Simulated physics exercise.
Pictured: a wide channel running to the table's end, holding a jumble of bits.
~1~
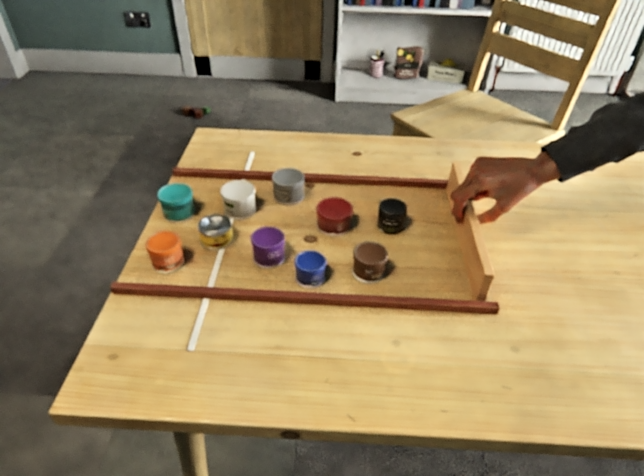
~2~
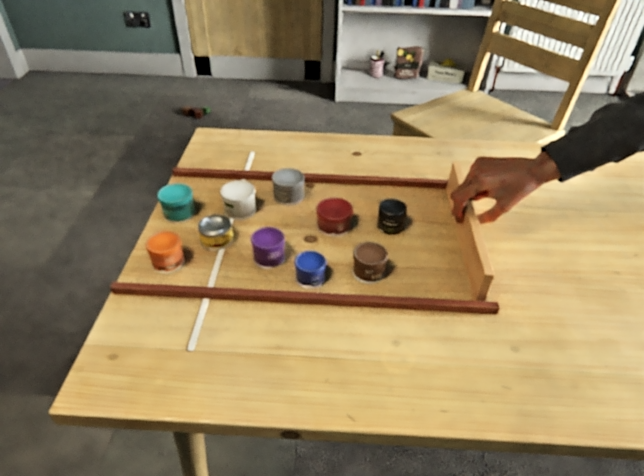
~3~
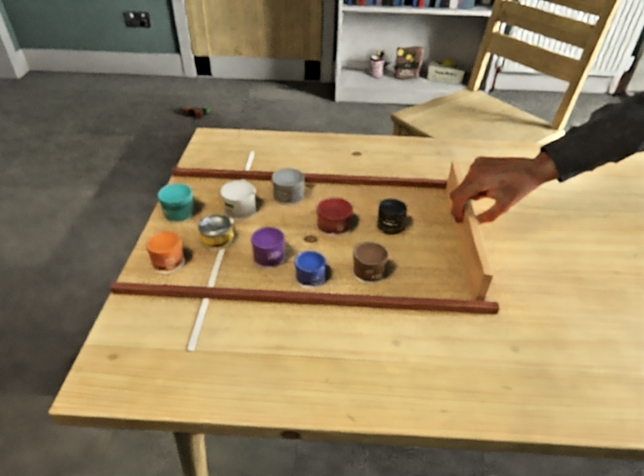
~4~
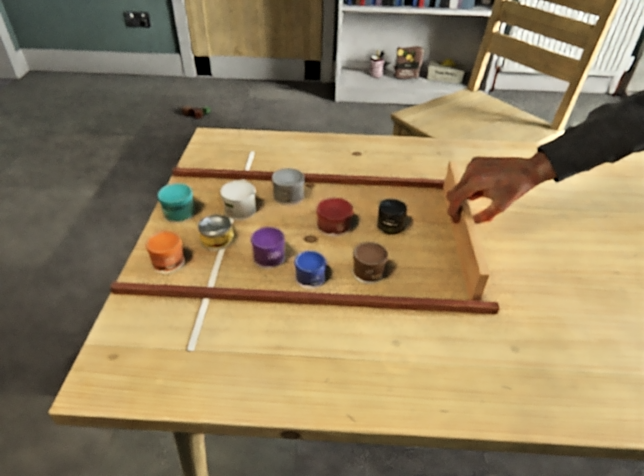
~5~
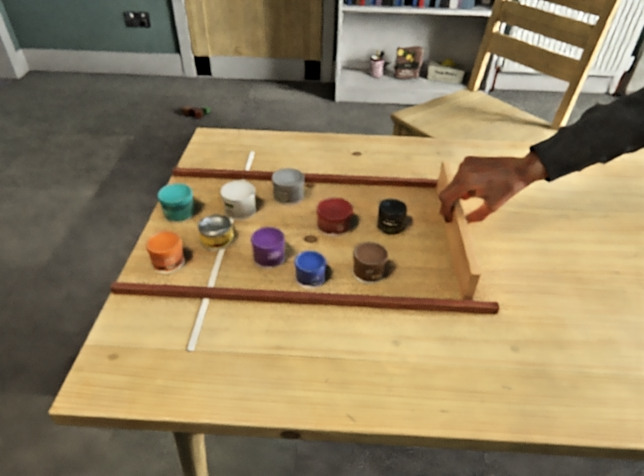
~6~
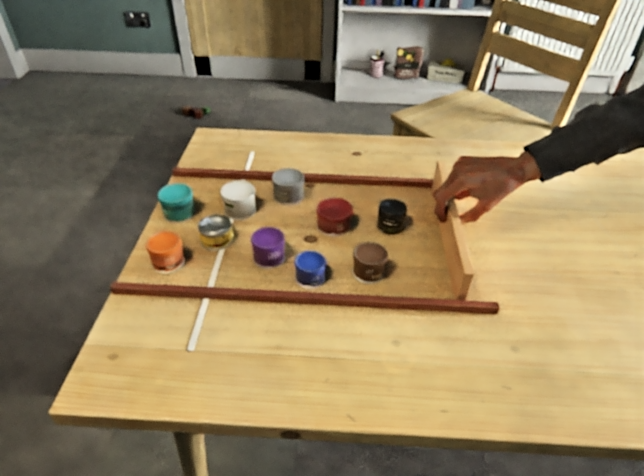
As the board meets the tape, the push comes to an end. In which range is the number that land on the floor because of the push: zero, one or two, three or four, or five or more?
I expect every piece to stay on the table.
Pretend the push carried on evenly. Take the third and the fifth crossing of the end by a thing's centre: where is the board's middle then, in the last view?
The middle sits near (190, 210) at the first moment and near (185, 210) at the second.
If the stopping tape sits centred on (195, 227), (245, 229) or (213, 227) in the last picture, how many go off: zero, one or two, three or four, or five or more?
Taking the three places in turn, it would be one to two; none; 1 or 2.
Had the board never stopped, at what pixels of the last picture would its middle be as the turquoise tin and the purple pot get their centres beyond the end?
(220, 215) and (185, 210), more or less.
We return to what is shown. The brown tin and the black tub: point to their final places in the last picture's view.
Final positions - brown tin around (202, 249), black tub around (217, 209).
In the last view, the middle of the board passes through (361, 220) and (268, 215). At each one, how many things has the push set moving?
3 and 8.
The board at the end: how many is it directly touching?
4 in contact.
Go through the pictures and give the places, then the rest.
Turquoise tin (177, 203); orange tin (166, 252); yellow tin (216, 232); board (467, 225); tape (229, 228), in the first picture.
Orange tin (166, 252); grey tin (288, 187), in the second picture.
Yellow tin (216, 232); board (466, 225), in the third picture.
Turquoise tin (177, 204); white pot (239, 200), in the fourth picture.
Orange tin (166, 252); red tin (334, 217), in the fifth picture.
Turquoise tin (177, 204); orange tin (166, 252); yellow tin (216, 232); board (450, 224); tape (229, 228), in the sixth picture.
A little later, none off yet; turquoise tin at rest near (177, 204); orange tin at rest near (166, 252); yellow tin at rest near (216, 232).
When it is over, the number that fall off is zero.
